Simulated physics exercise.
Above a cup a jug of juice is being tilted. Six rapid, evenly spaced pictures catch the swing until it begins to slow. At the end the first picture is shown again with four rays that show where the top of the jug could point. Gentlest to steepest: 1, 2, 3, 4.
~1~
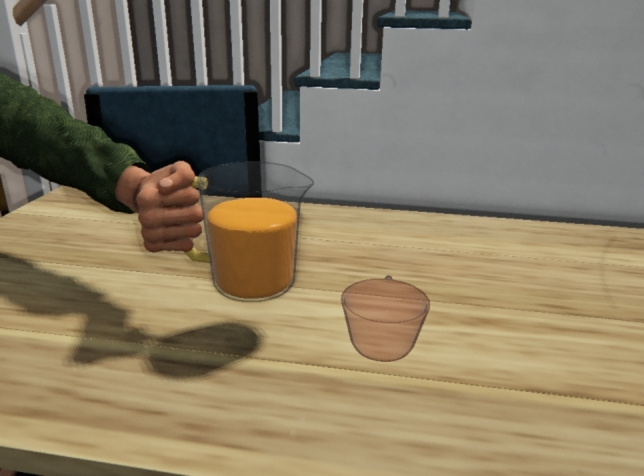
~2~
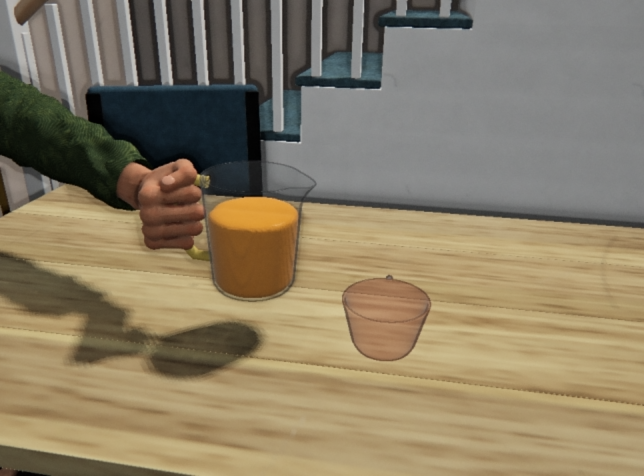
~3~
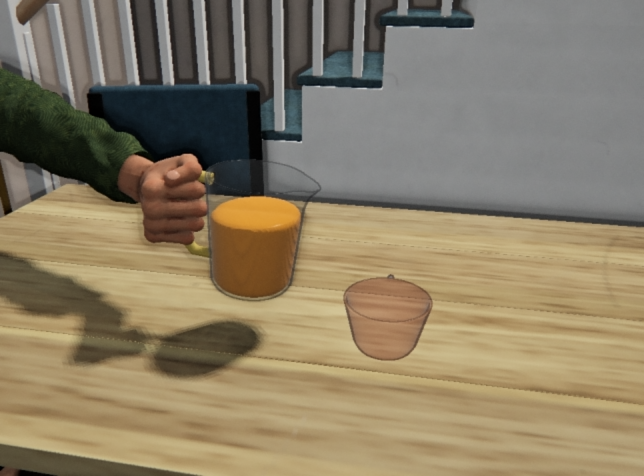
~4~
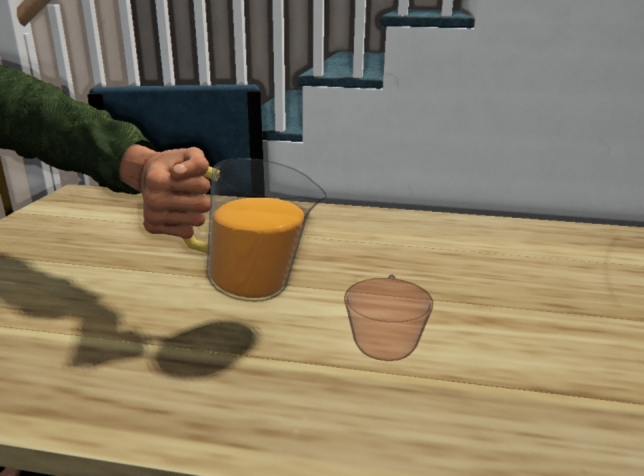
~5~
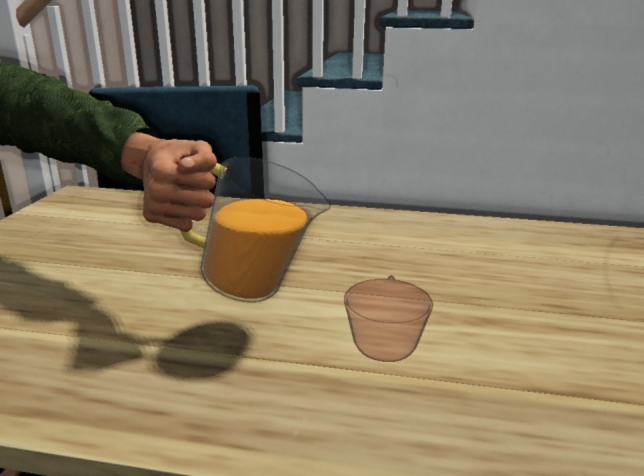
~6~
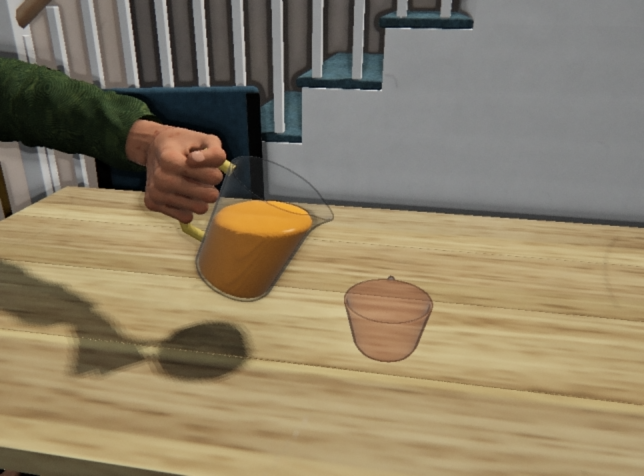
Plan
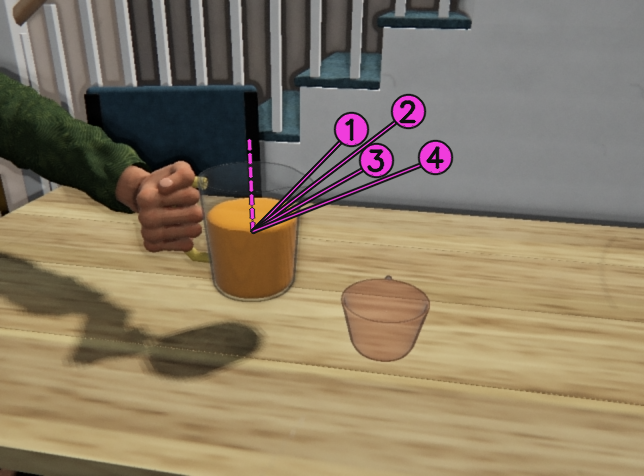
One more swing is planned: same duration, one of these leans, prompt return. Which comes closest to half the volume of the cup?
3 works best here.
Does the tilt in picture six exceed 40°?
No.
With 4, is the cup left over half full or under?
Over.
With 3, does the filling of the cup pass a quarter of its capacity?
Yes, clearly.
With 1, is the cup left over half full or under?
Under half.
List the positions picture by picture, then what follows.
Upright, lip at (311, 183); rim of the cup round (385, 299); nothing has left yet.
Upright, lip at (314, 184); nothing has left yet.
Tipped about 5°, lip at (319, 188); nothing has left yet.
Tipped about 11°, lip at (324, 196); nothing has left yet.
Tipped about 19°, lip at (329, 207); nothing has left yet.
Tipped about 27°, lip at (332, 217); nothing has left yet.
On the marked copy, 1 at (340, 142); 2 at (395, 122); 3 at (362, 169); 4 at (419, 165).
Choosing 1, the cup ends with about 8 % of what it can hold.
Choosing 2, the cup ends with about 24 % of what it can hold.
Choosing 3, the cup ends with about 45 % of what it can hold.
Choosing 4, the cup ends with about 76 % of what it can hold.
